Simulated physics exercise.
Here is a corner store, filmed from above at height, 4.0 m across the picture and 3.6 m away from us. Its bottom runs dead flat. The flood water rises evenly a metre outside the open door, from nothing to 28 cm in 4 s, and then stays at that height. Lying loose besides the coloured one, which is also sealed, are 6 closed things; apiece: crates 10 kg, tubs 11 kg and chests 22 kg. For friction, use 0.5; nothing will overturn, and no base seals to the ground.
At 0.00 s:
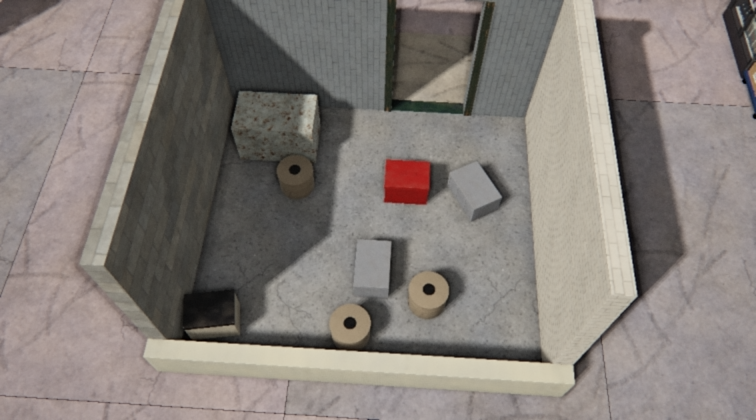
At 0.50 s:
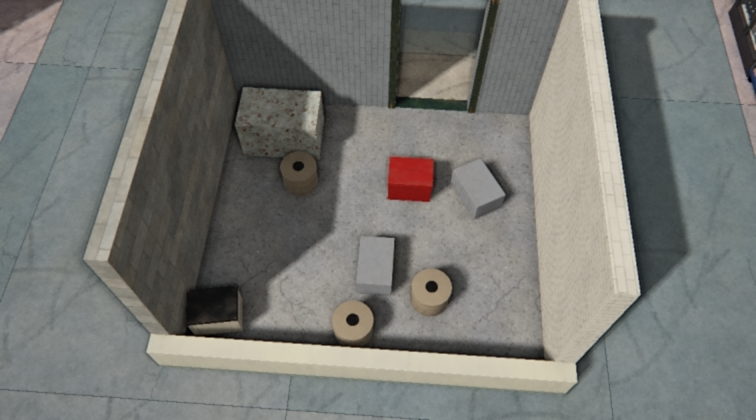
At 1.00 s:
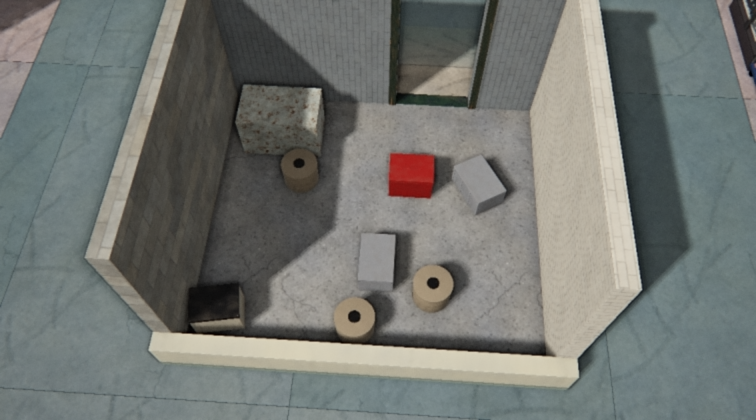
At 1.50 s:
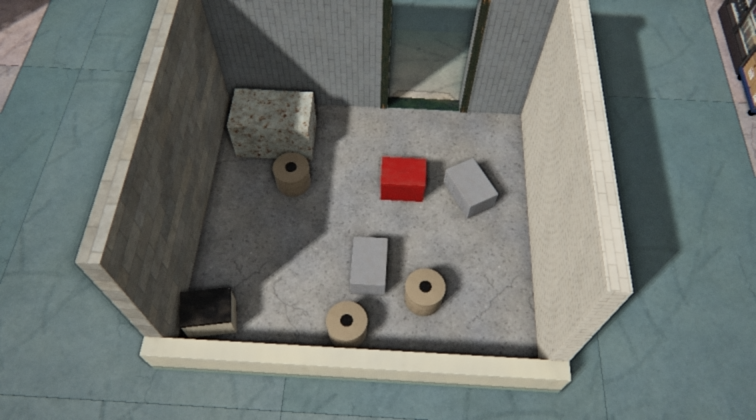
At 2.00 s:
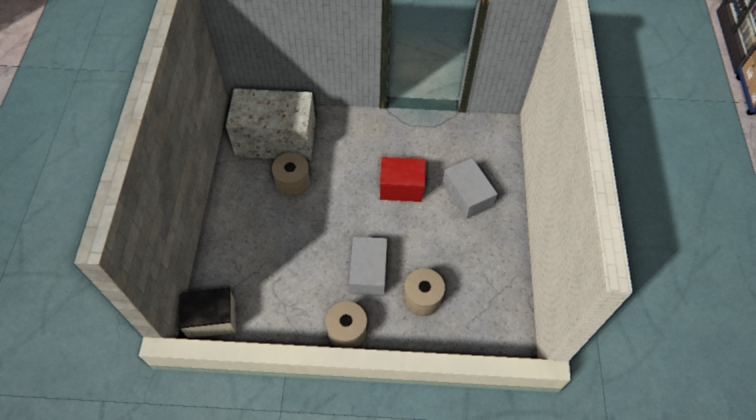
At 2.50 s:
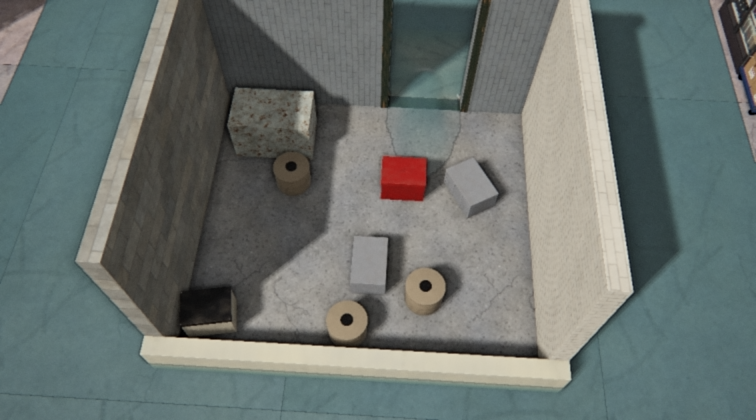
Roofless corner store holding a red chest, grey chests and tan tubs, all staying still as water creeps in through the doorway.
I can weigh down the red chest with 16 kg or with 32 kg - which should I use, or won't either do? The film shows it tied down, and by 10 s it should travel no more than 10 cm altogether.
Go with neither; both fall short.
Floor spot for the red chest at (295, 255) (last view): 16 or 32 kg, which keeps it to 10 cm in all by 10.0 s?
Short answer: Heavier load only.
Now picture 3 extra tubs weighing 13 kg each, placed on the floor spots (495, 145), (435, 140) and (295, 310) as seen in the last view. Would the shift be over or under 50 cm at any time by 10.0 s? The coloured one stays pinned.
Taking them in turn, the first is inside the line, the second beyond the line and the third beyond the line.
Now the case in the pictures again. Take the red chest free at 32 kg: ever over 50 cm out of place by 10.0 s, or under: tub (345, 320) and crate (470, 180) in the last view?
So that's further for the first and further for the second.
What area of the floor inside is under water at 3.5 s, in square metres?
Wet area: Approx. 3.5 m2.
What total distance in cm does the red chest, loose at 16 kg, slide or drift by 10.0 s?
Some 200 centimetres of travel in total.
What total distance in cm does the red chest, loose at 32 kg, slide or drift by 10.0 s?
80 cm or so in all.
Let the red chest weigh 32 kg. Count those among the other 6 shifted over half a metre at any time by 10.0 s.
Total: 3.
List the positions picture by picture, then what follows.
The red chest at (407, 174) rests on the ground; water covers 0.0 m2; 0 of 7 have shifted, in the first frame.
The red chest at (411, 171), on the bottom; 0.0 m2 under water; 0 of 7 have shifted, in the second frame.
The red chest at (412, 168) rests on the ground; water covers 0.0 m2; 0 of 7 have shifted, in the third frame.
The red chest at (404, 171) rests on the ground; water covers 0.0 m2; 0 of 7 have shifted, in the fourth frame.
The red chest at (403, 171) rests on the ground; 0.2 m2 under water; 0 of 7 have shifted, in the fifth frame.
The red chest at (404, 170), on the bottom; water covers 0.8 m2; 0 of 7 have shifted, in the sixth frame.
After 3.5 s the red chest would be 12 cm from its start with 16 kg and 0 cm from its start with 32 kg; 6 cm of water round it then.
After 4.5 s the red chest would be 73 cm from its start with 16 kg and 8 cm from its start with 32 kg; 6 cm of water round it then.
After 7.0 s the red chest would be 117 cm from its start with 16 kg and 49 cm from its start with 32 kg; 7 cm of water round it then.
After 10.0 s the red chest would be 174 cm from its start with 16 kg and 80 cm from its start with 32 kg; 10 cm of water round it then.
